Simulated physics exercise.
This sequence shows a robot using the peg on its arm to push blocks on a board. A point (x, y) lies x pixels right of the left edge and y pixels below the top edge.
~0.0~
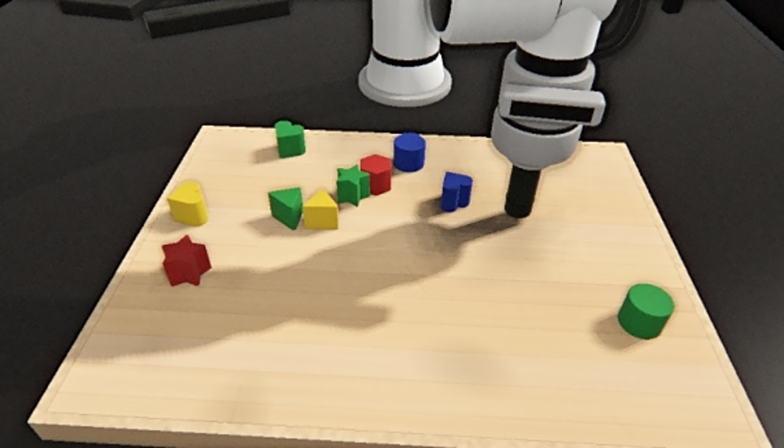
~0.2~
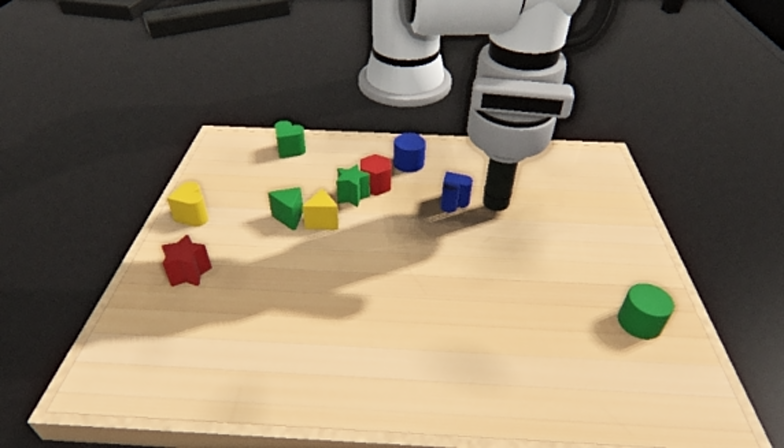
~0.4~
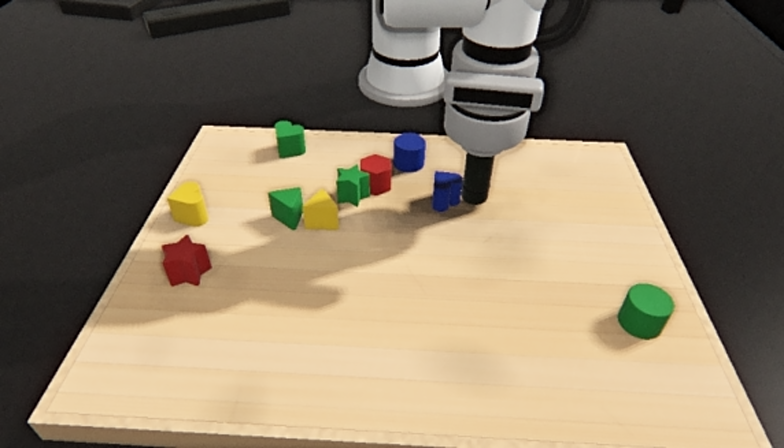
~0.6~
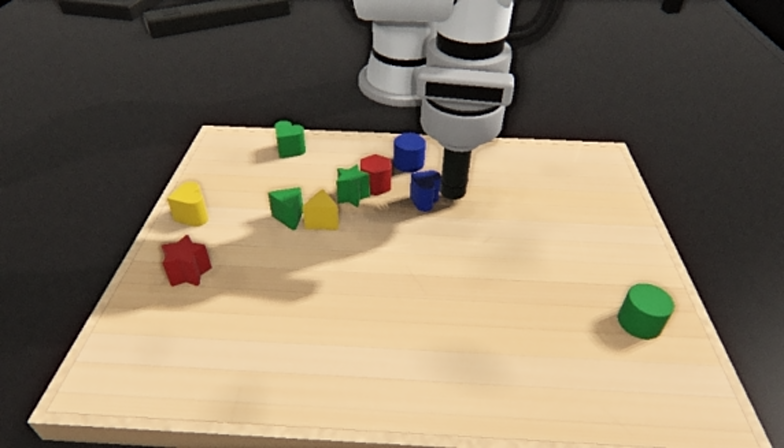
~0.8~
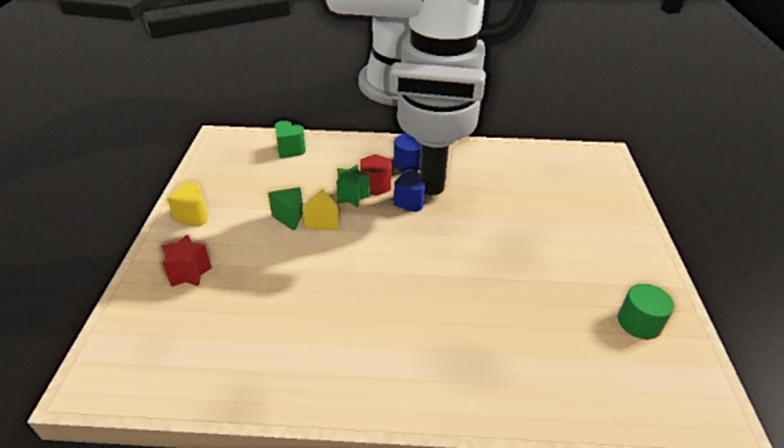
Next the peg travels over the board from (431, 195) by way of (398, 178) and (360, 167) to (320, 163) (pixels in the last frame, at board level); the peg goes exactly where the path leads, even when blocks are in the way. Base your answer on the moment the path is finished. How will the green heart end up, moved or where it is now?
By the time the path is finished, it has hardly shifted at all.
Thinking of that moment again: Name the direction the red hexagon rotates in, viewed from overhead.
From the top: Counterclockwise.
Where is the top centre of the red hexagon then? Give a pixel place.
Just about (350, 161).
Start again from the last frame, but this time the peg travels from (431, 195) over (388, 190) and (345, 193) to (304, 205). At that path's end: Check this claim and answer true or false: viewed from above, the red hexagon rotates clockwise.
The statement is correct.
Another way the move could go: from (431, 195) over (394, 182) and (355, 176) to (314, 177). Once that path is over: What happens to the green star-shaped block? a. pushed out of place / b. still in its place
a - pushed out of place.
The first path, step by step. One third of the way, peg at (397, 171); red hexagon at (372, 163), turned 15° anticlockwise; blue heart at (407, 179), turned 25° anticlockwise.
Two thirds of the way, peg at (360, 161); green star-shaped block at (345, 178), turned 40° anticlockwise; red hexagon at (351, 161), turned 65° anticlockwise; blue heart at (407, 179), turned 25° anticlockwise.
At the end, peg at (320, 157); green heart in place; green star-shaped block at (344, 178), turned 40° anticlockwise; red hexagon at (350, 161), turned 70° anticlockwise; blue heart at (407, 179), turned 25° anticlockwise.
